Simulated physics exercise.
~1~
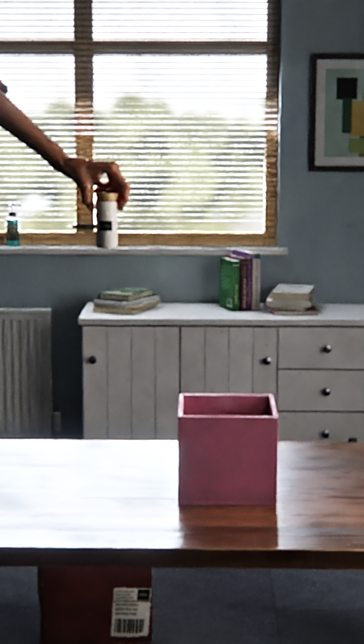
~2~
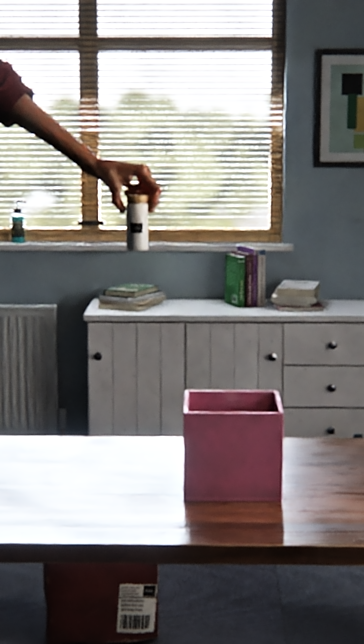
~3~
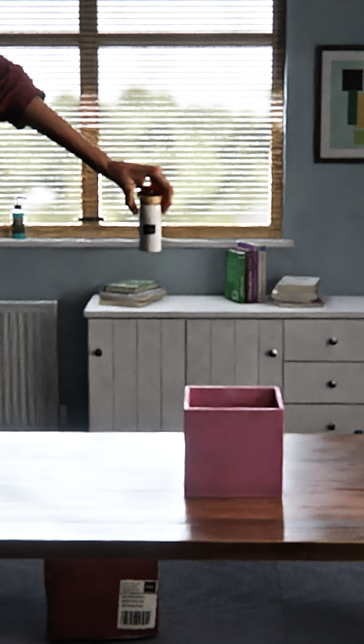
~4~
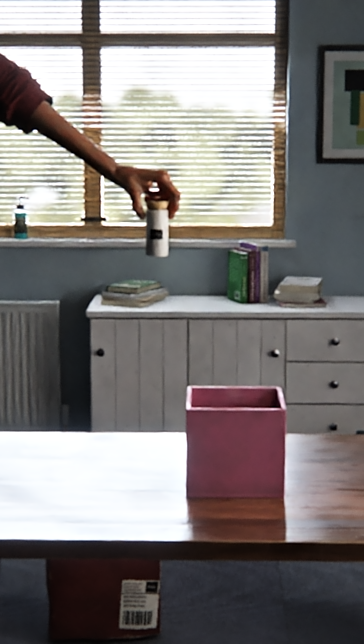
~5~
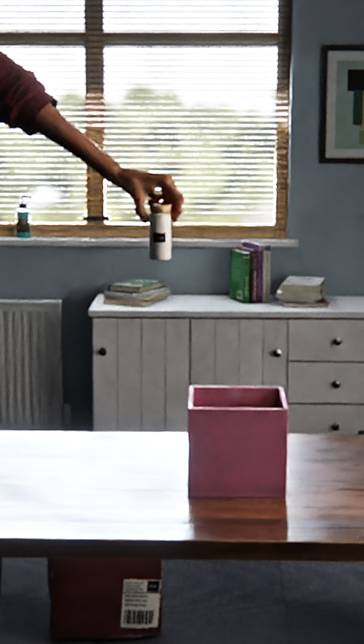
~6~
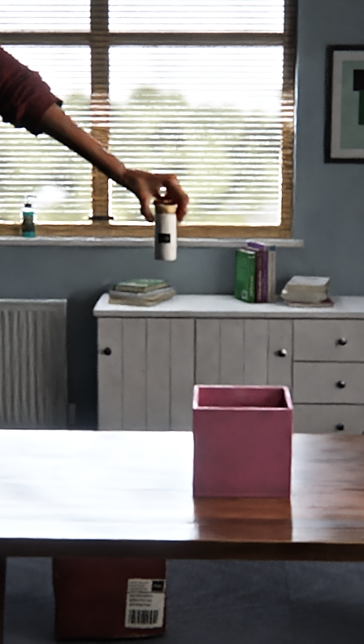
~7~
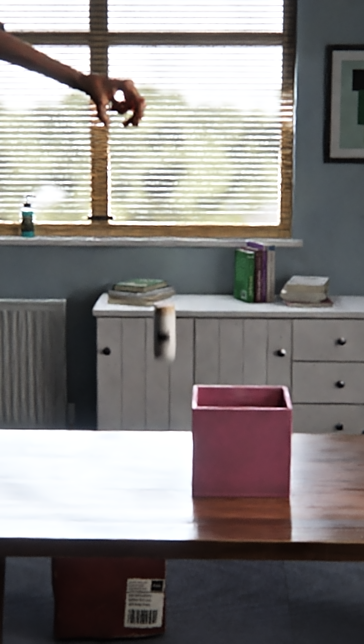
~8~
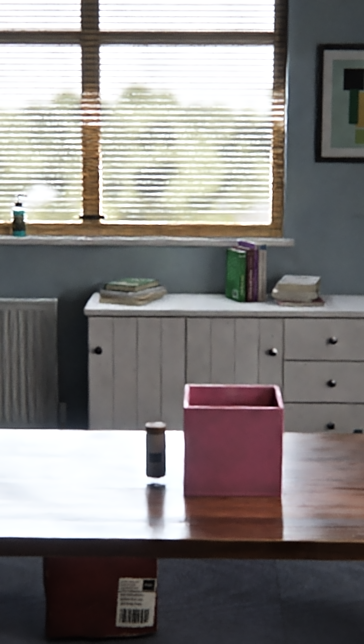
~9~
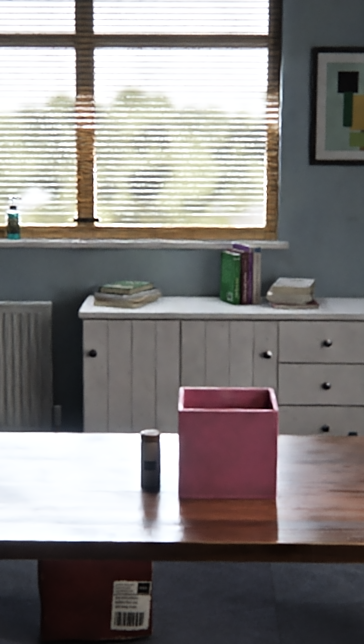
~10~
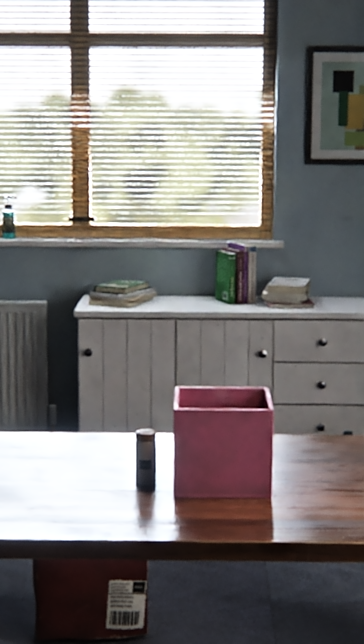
A small white shaker was carried to the right by a hand in front of a window, then dropped when the fingers opened, falling past the pink square basket and ending upright on the wooden table just to its left.
